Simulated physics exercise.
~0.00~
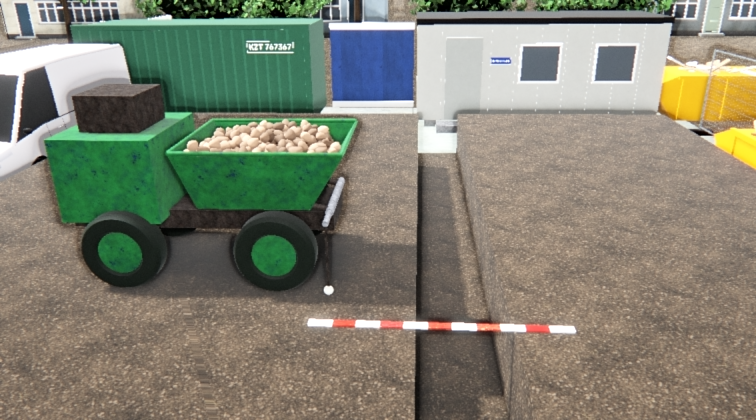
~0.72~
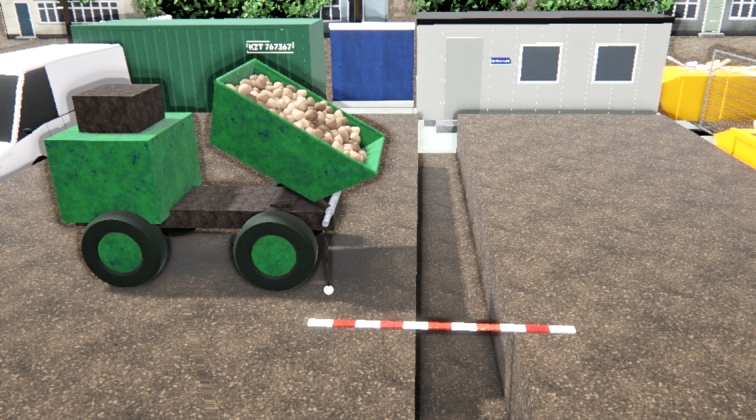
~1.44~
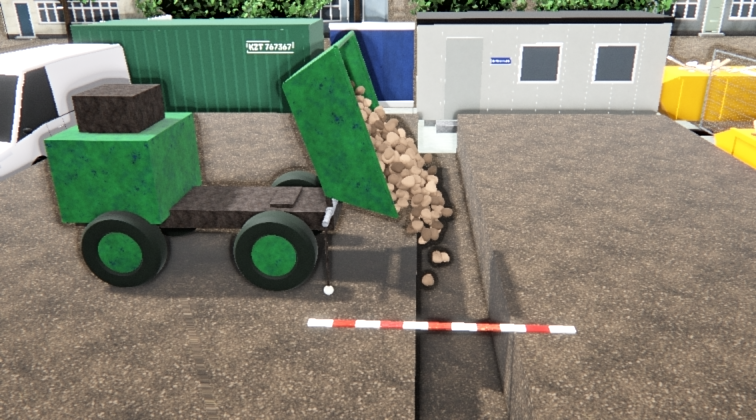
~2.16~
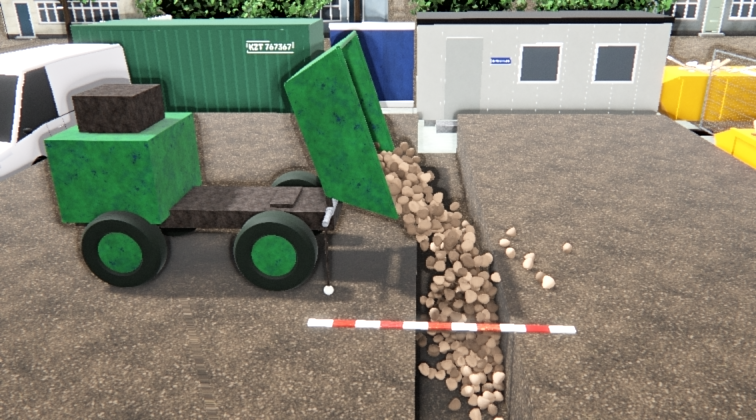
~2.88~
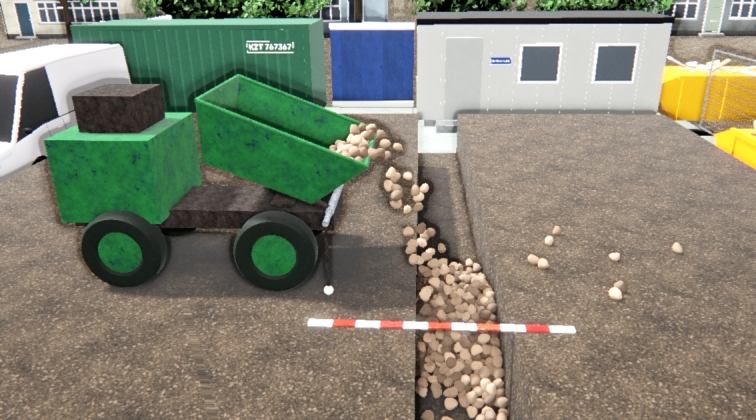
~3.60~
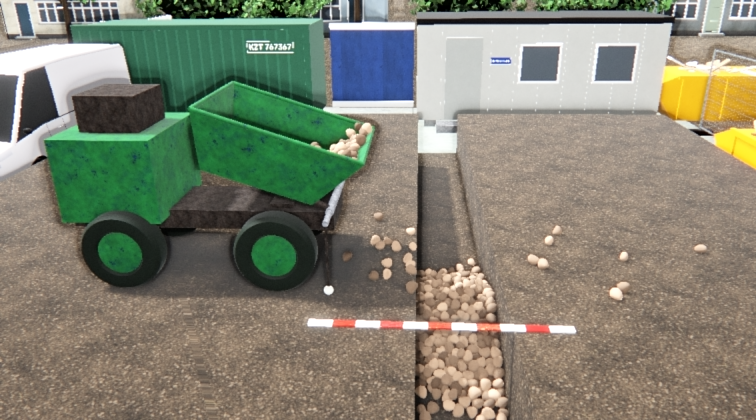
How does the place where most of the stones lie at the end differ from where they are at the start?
At the start the stones are all heaped in the dumper's green skip on the left. By the end most of them lie lower down and further right, in the trench.
